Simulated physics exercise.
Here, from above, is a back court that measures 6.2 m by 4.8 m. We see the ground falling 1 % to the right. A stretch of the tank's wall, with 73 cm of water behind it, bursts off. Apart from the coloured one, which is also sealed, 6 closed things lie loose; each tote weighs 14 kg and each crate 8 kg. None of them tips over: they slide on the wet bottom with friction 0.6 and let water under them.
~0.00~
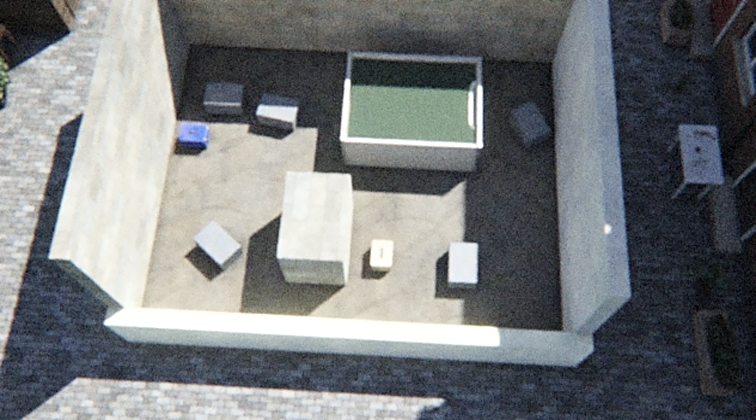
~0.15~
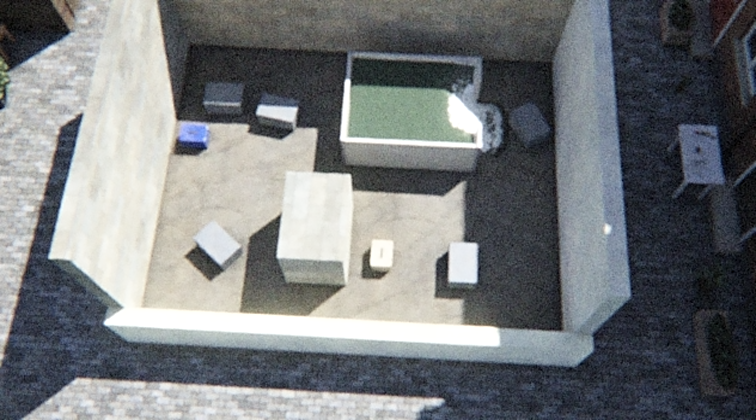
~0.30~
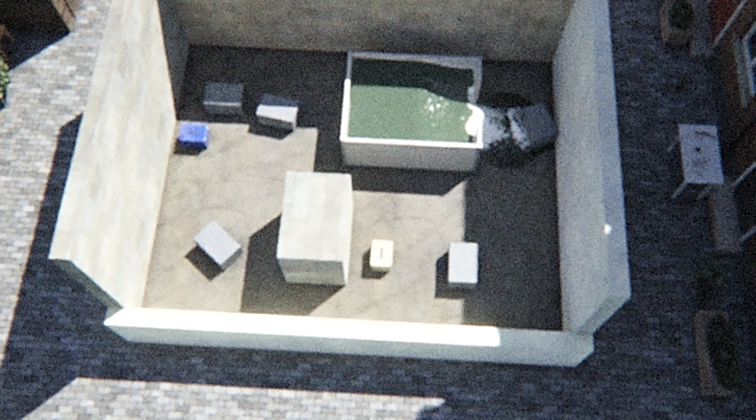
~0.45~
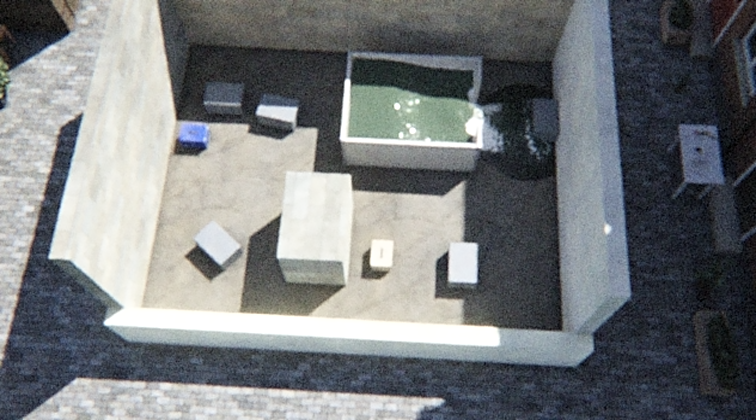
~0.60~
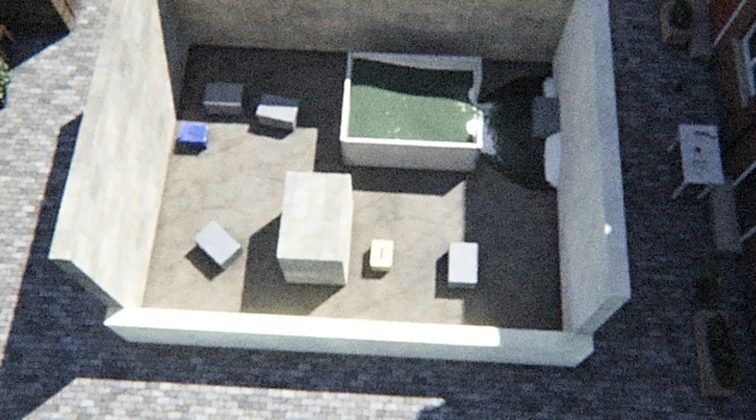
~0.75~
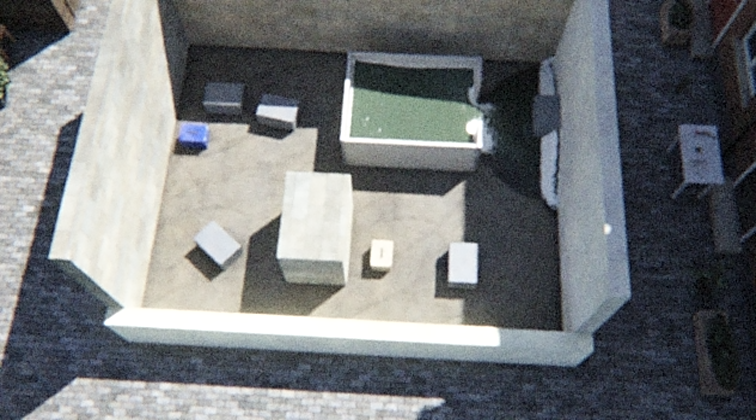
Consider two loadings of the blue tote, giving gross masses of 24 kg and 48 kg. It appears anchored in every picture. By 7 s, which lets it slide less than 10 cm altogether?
The answer is that the 24 kg loading already works.
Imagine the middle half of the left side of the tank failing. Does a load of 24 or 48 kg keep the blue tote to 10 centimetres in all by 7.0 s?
So the heavier choice alone.
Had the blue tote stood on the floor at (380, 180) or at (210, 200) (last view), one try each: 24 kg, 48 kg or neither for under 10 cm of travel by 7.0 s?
Respectively, first option suffices; first option suffices.
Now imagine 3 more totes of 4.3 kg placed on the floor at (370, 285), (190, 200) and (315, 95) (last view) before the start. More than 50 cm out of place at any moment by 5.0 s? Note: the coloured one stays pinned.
Each in turn: Not that far, not that far, not that far.
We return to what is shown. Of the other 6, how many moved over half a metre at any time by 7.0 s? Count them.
The answer here is 4.
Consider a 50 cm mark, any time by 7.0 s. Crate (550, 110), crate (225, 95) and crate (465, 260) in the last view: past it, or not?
First one crosses the line, second one crosses the line, third one crosses the line.
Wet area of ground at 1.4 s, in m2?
Near 8.0 m2 in all.
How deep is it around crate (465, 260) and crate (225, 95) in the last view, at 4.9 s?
Roughly 9 and 6 cm.
After 1.4 s the blue tote would be 0 cm from its start with 24 kg and 0 cm from its start with 48 kg; 0 cm of water round it then.
After 3.1 s the blue tote would be 0 cm from its start with 24 kg and 0 cm from its start with 48 kg; 0 cm of water round it then.
After 4.9 s the blue tote would be 0 cm from its start with 24 kg and 0 cm from its start with 48 kg; 7 cm of water round it then.
After 7.0 s the blue tote would be 0 cm from its start with 24 kg and 0 cm from its start with 48 kg; 7 cm of water round it then.
